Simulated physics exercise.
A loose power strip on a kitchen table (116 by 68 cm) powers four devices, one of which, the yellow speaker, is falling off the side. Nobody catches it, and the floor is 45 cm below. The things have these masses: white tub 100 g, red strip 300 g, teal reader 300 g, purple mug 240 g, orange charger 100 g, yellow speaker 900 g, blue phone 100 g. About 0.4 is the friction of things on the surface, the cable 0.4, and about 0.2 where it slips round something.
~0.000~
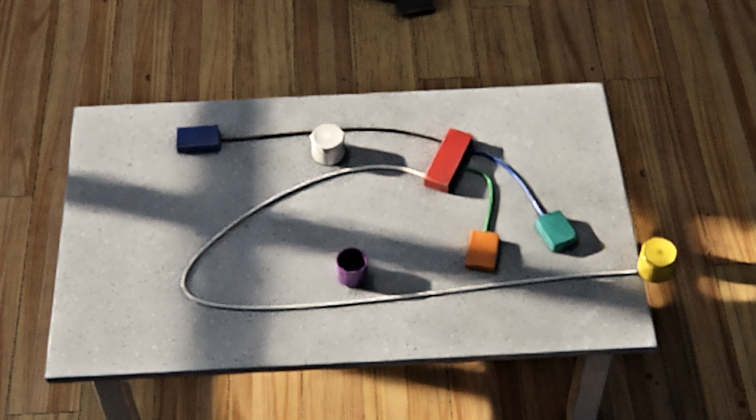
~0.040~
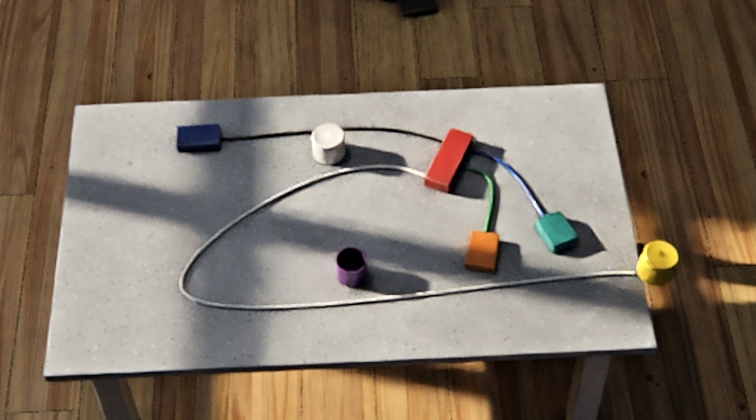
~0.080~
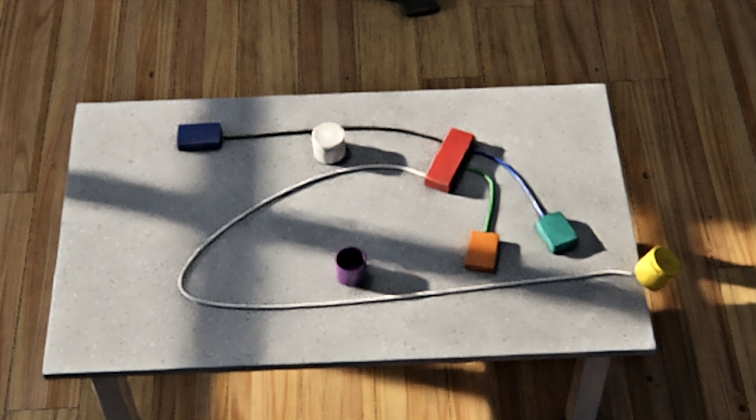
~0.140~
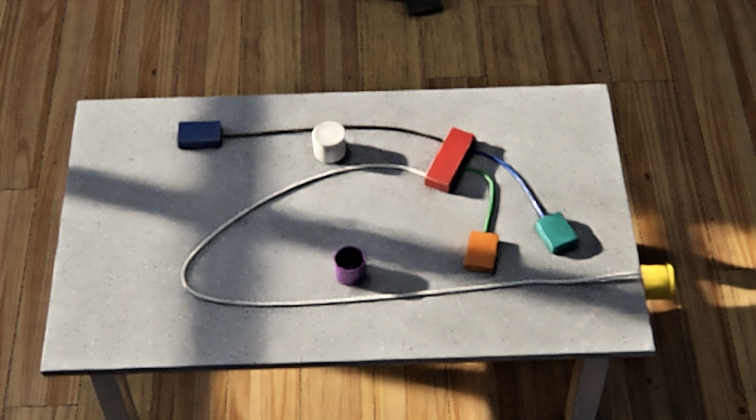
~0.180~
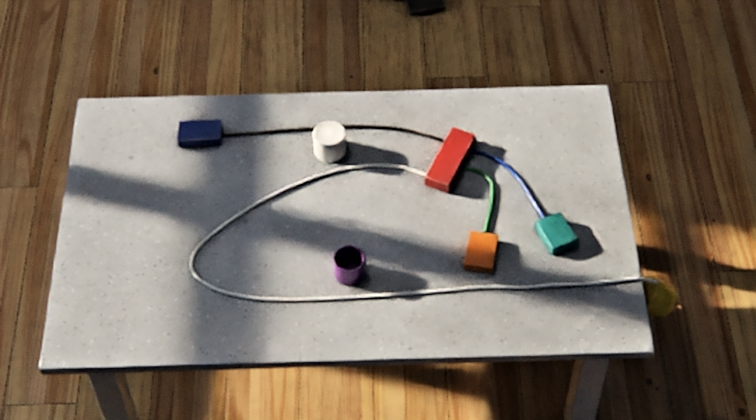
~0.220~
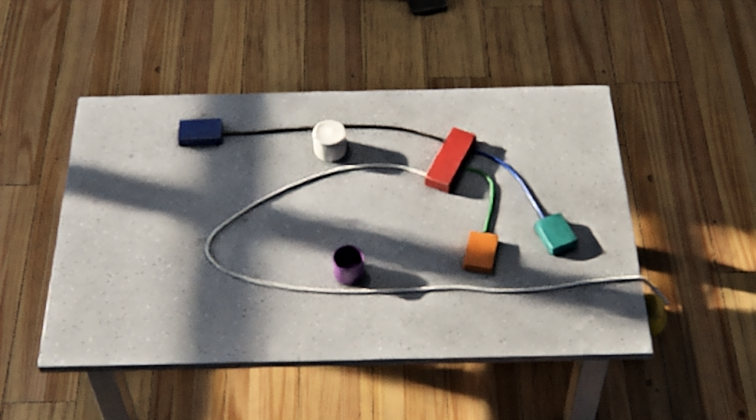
At first, a yellow cylinder sits at the right edge of a gray table, tied by a white cable to a red strip among small colored blocks, a white tub and a purple mug. The cylinder tips over the edge and drops below the tabletop, and the cable's left loop slides rightward toward the mug.
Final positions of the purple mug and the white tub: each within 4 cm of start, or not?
Outcome: The purple mug remains in place; the white tub remains in place.
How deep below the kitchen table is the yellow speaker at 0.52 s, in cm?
I'd put it at about 40 centimetres under.
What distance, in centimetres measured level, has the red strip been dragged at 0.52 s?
It sits roughly 0 cm from where it started, seen from above.
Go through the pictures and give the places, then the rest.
Purple mug (352, 260); white tub (328, 136); white cable runs through (359, 169) (230, 227) (247, 308) (403, 297) (555, 278), in the first frame.
Yellow speaker (660, 254); white cable runs through (359, 168) (245, 307) (554, 279), in the second frame.
Yellow speaker (658, 269); white cable runs through (360, 168) (242, 307) (552, 279), in the third frame.
Yellow speaker (657, 283); white cable runs through (360, 167) (249, 304) (559, 282), in the fourth frame.
Yellow speaker (654, 297); white cable runs through (360, 166) (269, 299) (581, 284), in the fifth frame.
Purple mug (348, 257); white tub (329, 132); white cable runs through (360, 166) (228, 221) (308, 290) (464, 288) (618, 279), in the sixth frame.
By 0.5 s, the strip's end of the white cable at (429, 177); yellow speaker over the edge.
By 0.8 s, the strip's end of the white cable at (429, 177); yellow speaker over the edge.
By 1.1 s, the strip's end of the white cable at (429, 177); yellow speaker over the edge.
By 1.4 s, the strip's end of the white cable at (429, 177); yellow speaker over the edge.
By 2.6 s, the strip's end of the white cable at (429, 177); purple mug 0 cm off its start at (349, 257), white tub 0 cm off its start at (329, 132), yellow speaker over the edge.
